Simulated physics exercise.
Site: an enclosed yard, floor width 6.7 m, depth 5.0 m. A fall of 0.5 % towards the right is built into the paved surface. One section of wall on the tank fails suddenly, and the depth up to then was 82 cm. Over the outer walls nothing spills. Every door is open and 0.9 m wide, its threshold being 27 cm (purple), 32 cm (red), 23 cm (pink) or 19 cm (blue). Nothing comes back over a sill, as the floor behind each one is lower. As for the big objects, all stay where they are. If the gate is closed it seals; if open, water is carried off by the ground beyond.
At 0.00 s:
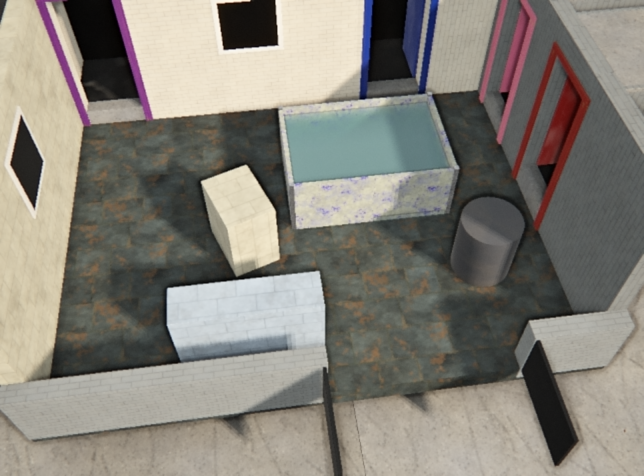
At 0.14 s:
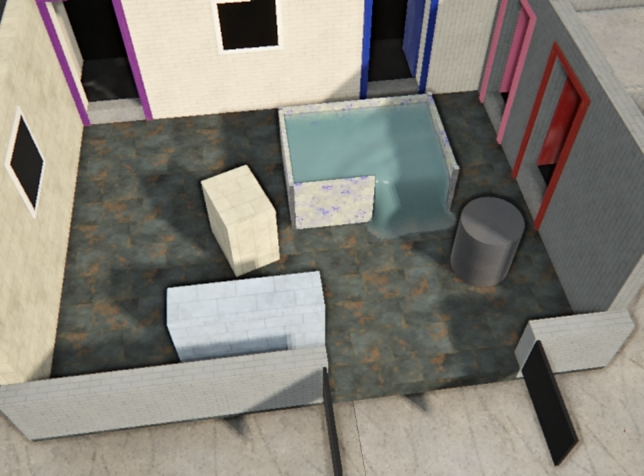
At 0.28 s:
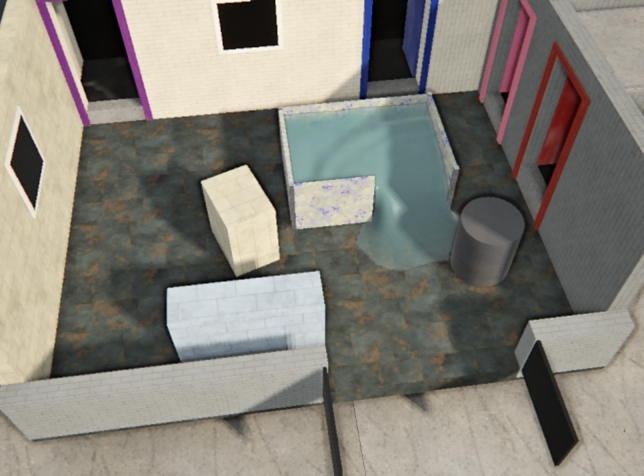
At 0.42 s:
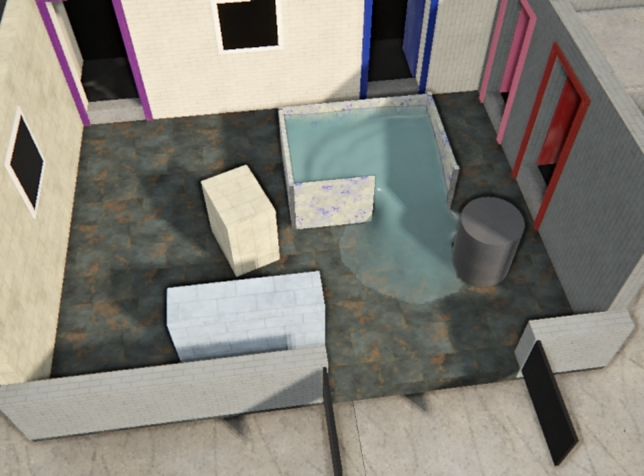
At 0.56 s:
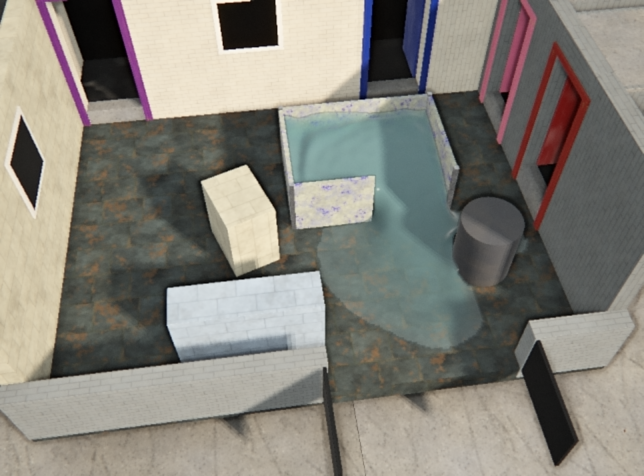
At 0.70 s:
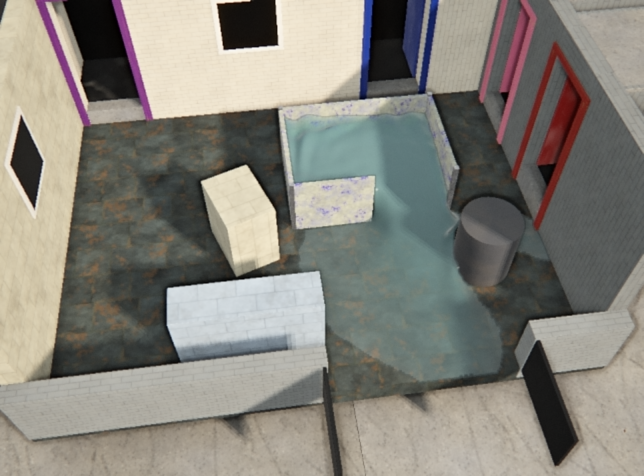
Water bursts from a mottled white-and-blue tank as the right part of its front wall vanishes, in a walled yard seen from high above by a still camera. Around it are a cream block, a pale blue brick block, a dark grey cylinder, and purple, blue, pink and red doorways. The sheet spreads toward the viewer, reaches the cylinder, then widens across the dark floor to the near opening.
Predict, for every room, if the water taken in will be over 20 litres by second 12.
Prediction: For the purple door, not over 20 litres; for the red door, not over 20 litres; for the pink door, not over 20 litres; for the blue door, not over 20 litres.
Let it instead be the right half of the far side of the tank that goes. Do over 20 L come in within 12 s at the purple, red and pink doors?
Note: Purple short of the mark, red short of the mark, pink beyond the mark.
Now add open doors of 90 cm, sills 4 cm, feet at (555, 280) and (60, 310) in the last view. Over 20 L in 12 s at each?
Well, the first one ends up on the high side, the second one on the low side.
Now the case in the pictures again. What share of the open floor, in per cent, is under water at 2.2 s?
Near 35 per cent is wet.
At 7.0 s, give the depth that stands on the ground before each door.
Depth readings (cm): Purple = 0; red = 7; pink = 5; blue = 5.
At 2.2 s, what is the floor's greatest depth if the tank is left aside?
Depth: Approx. 39 cm.
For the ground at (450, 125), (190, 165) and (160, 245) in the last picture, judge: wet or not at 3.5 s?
First spot submerged, second not yet wet, third not yet wet.
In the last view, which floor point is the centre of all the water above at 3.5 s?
The water is centred near (394, 213).
After 1.4 s water covers 25 % of the floor and is deepest (54 cm) near (452, 242); purple door not reached, red door 26 cm at the sill, 0 L in, pink door not reached, blue door not reached.
After 2.2 s water covers 35 % of the floor and is deepest (39 cm) near (452, 242); purple door not reached, red door 20 cm at the sill, 1 L in, pink door 4 cm at the sill, 0 L in, blue door not reached.
After 3.5 s water covers 45 % of the floor and is deepest (25 cm) near (452, 242); purple door not reached, red door 13 cm at the sill, 1 L in, pink door 3 cm at the sill, 0 L in, blue door 8 cm at the sill, 0 L in.
After 7.0 s water covers 65 % of the floor and is deepest (12 cm) near (452, 242); purple door not reached, red door 7 cm at the sill, 1 L in, pink door 5 cm at the sill, 0 L in, blue door 5 cm at the sill, 0 L in.
After 12.0 s water covers 80 % of the floor and is deepest (6 cm) near (452, 242); purple door 3 cm at the sill, 0 L in, red door 4 cm at the sill, 1 L in, pink door 5 cm at the sill, 0 L in, blue door 4 cm at the sill, 0 L in.
